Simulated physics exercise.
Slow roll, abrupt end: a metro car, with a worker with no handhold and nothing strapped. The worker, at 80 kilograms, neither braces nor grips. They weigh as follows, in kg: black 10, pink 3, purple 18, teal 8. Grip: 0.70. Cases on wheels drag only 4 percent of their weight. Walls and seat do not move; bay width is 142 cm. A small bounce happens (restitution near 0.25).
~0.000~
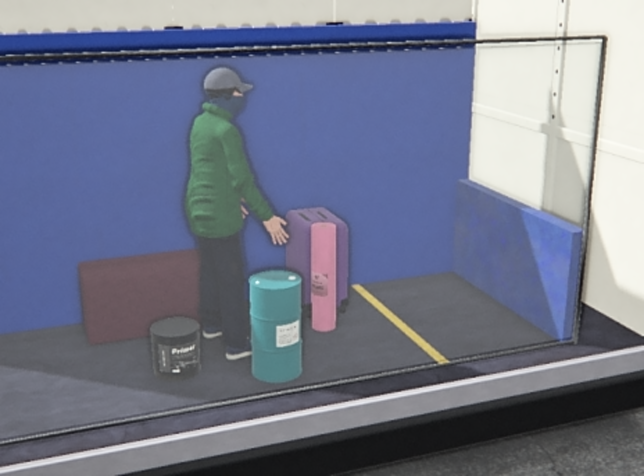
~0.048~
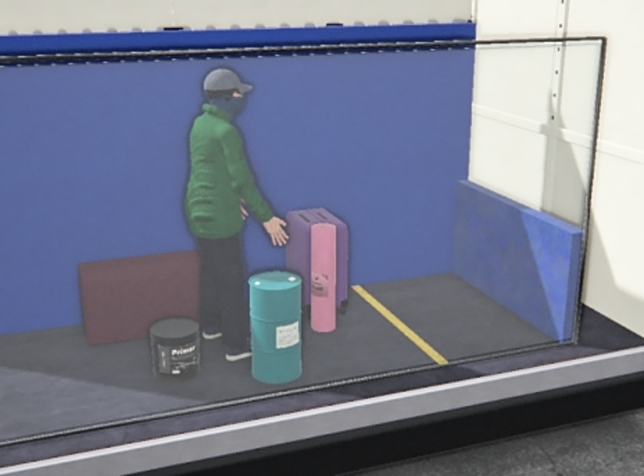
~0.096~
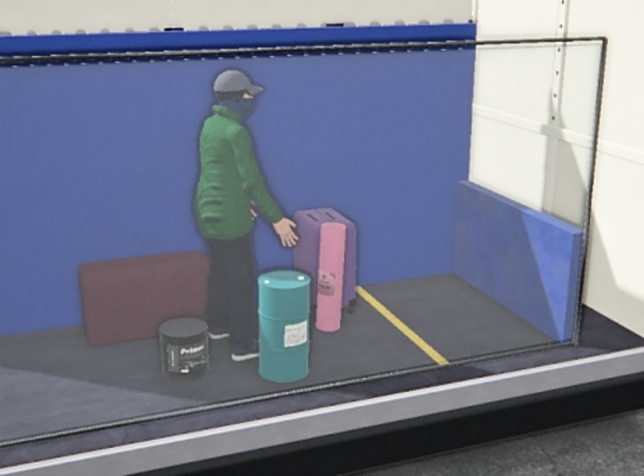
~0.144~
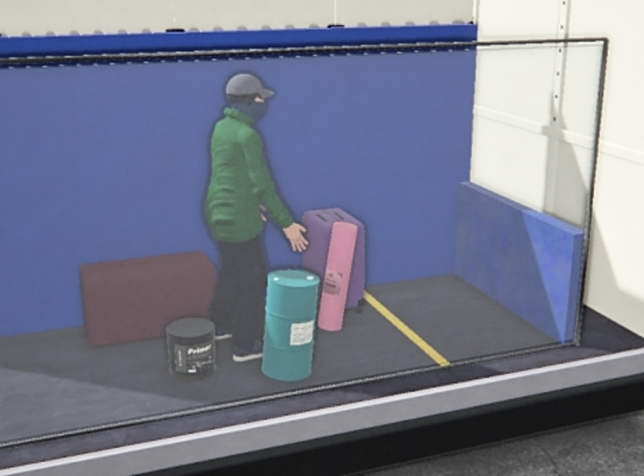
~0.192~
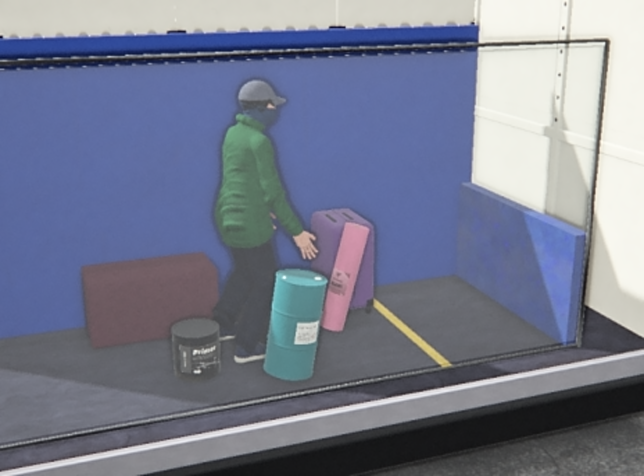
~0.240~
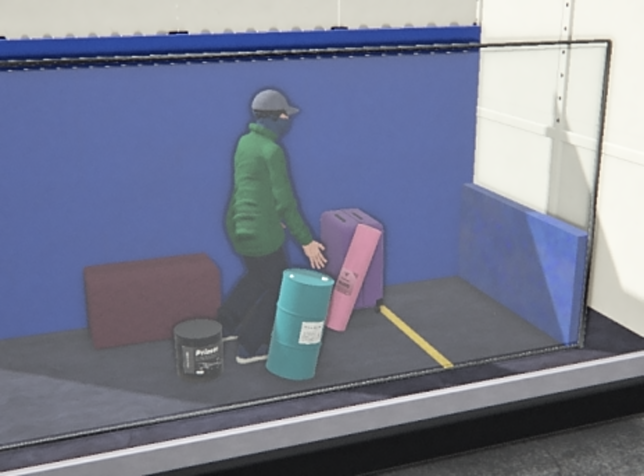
The clip opens on a worker in a green jacket and cap standing in a blue-walled bay beside a black bucket, teal drum, pink cylinder and purple suitcase. The loose objects shift right, then the drum, cylinder and suitcase lean rightward as the worker lurches that way, hands held out low.
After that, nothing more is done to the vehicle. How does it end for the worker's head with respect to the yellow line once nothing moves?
It stays behind the line.
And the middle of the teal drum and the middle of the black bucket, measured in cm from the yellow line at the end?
Teal drum 140 short, black bucket 140 short.
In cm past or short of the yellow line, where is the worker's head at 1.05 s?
Position: Approx. 35 cm short.
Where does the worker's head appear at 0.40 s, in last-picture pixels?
About (302, 172).
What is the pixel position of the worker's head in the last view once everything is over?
End point, final frame: Around (358, 333).
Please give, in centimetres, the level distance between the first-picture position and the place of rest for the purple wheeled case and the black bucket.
Estimates - purple wheeled case 100, black bucket 10.
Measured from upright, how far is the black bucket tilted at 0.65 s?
About 0° of tilt.
After 0.40 s the worker's head is 68 cm short of the yellow line, near (302, 172) in the last picture's view; the black bucket 142 cm short of the yellow line, tilted 0°.
After 0.65 s the worker's head is 29 cm short of the yellow line, near (359, 293) in the last picture's view.
After 1.05 s the worker's head is 35 cm short of the yellow line, near (365, 325) in the last picture's view; the black bucket 142 cm short of the yellow line, tilted 0°.
At rest, 3.3 s, black bucket stops short of the yellow line; purple wheeled case crosses the yellow line; teal drum stops short of the yellow line; worker's hips stop short of the yellow line; worker's head stops short of the yellow line.
